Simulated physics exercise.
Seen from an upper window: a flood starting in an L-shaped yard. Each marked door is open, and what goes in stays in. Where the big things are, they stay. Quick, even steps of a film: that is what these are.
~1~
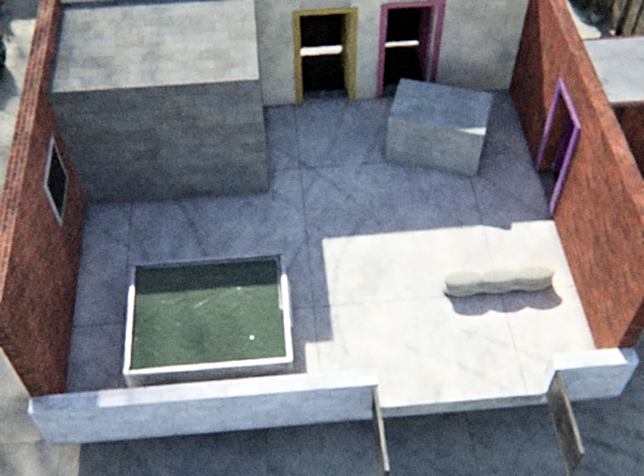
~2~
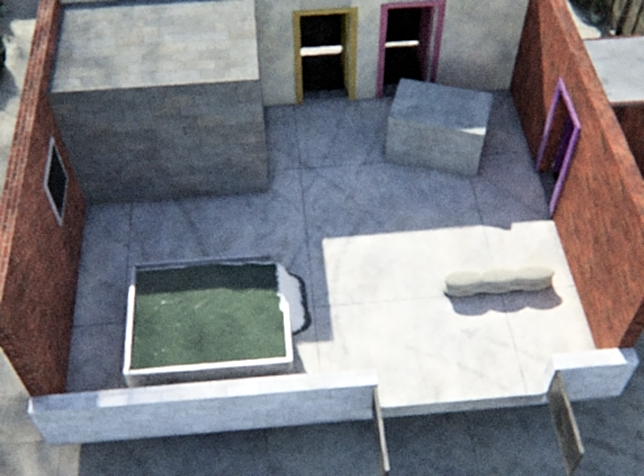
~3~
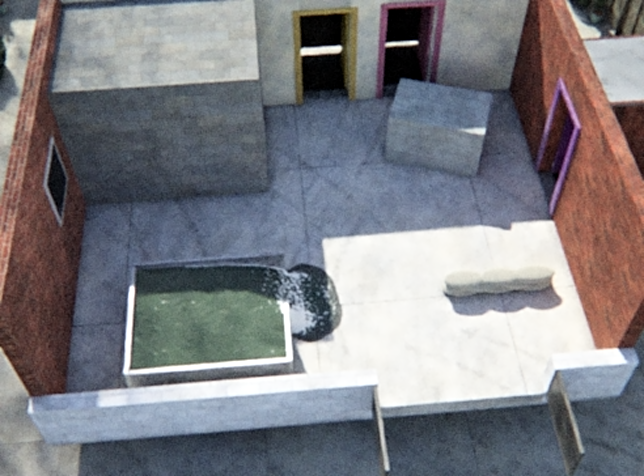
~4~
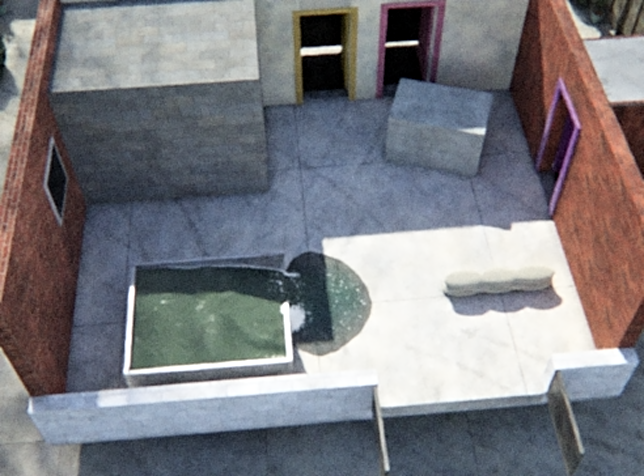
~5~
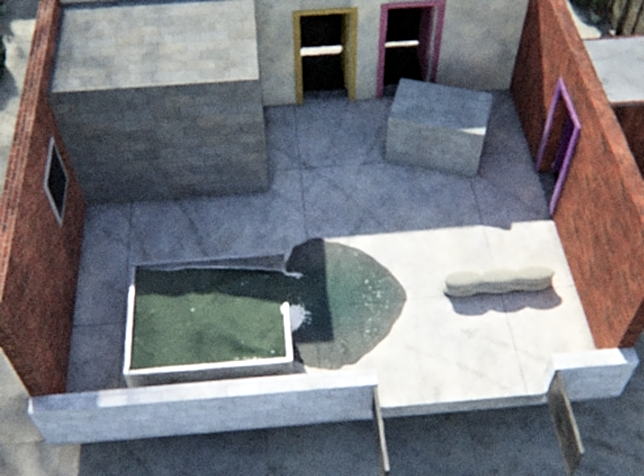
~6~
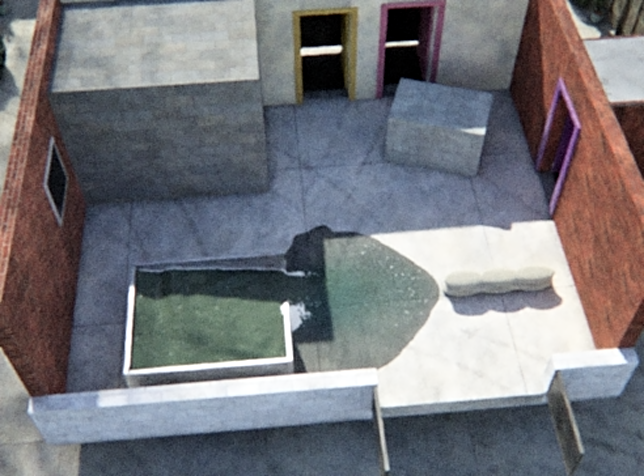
To begin with, green water sits still in an open, white-rimmed tank in a brick-walled yard. Water then pours out through the tank's right side and pools on the paving. The dark sheet spreads rightward across the sunlit floor, its tip ending close to the pale, lumpy bench.
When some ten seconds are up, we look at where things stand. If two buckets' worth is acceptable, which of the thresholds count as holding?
The purple door does not count, the pink door counts as holding, the yellow door counts as holding.
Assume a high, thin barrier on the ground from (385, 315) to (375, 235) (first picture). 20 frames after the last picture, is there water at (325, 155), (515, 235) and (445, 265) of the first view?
The first is inundated, the second still bare and the third still bare.
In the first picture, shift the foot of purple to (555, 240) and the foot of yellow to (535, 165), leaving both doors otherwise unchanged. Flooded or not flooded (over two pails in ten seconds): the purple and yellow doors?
At the purple door it tops it; at the yellow door it tops it.
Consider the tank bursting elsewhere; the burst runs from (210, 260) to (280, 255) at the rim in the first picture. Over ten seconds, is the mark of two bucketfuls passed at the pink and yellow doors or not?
Door by door - pink exceeds it; yellow exceeds it.
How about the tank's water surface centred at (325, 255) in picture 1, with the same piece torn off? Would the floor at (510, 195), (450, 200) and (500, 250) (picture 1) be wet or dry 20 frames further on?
Soaked, soaked, soaked.
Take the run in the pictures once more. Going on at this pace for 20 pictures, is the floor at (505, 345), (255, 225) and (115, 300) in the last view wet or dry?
Result, in order: Waterlogged / unflooded / unflooded.
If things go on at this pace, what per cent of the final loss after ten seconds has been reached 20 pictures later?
Around 25 percent.
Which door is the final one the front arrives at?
Result: The yellow one.
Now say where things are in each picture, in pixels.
The first frame shows still water in the open tank at (209, 313).
In the second frame, water pours out at (283, 295) and has run to (301, 329).
In the third frame, the front is at (335, 323), out from the gap at (283, 297).
In the fourth frame, the front is at (367, 304), out from the gap at (283, 297).
In the fifth frame, the front is at (401, 301), out from the gap at (283, 297).
In the sixth frame, water pours out at (283, 297) and has run to (431, 283).
A moment on, water covers 30 % of the floor; the purple door not reached, the pink door not reached, the yellow door not reached.
Next, water covers 45 % of the floor; the purple door wet at the sill, nothing in, the pink door not reached, the yellow door not reached.
Then, water covers 50 % of the floor; the purple door over two buckets in, the pink door wet at the sill, nothing in, the yellow door not reached.
Later, water covers 60 % of the floor; the purple door far over two buckets in, the pink door wet at the sill, nothing in, the yellow door wet at the sill, nothing in.
In the end, water covers 70 % of the floor; the purple door far over two buckets in, the pink door wet at the sill, nothing in, the yellow door wet at the sill, nothing in.
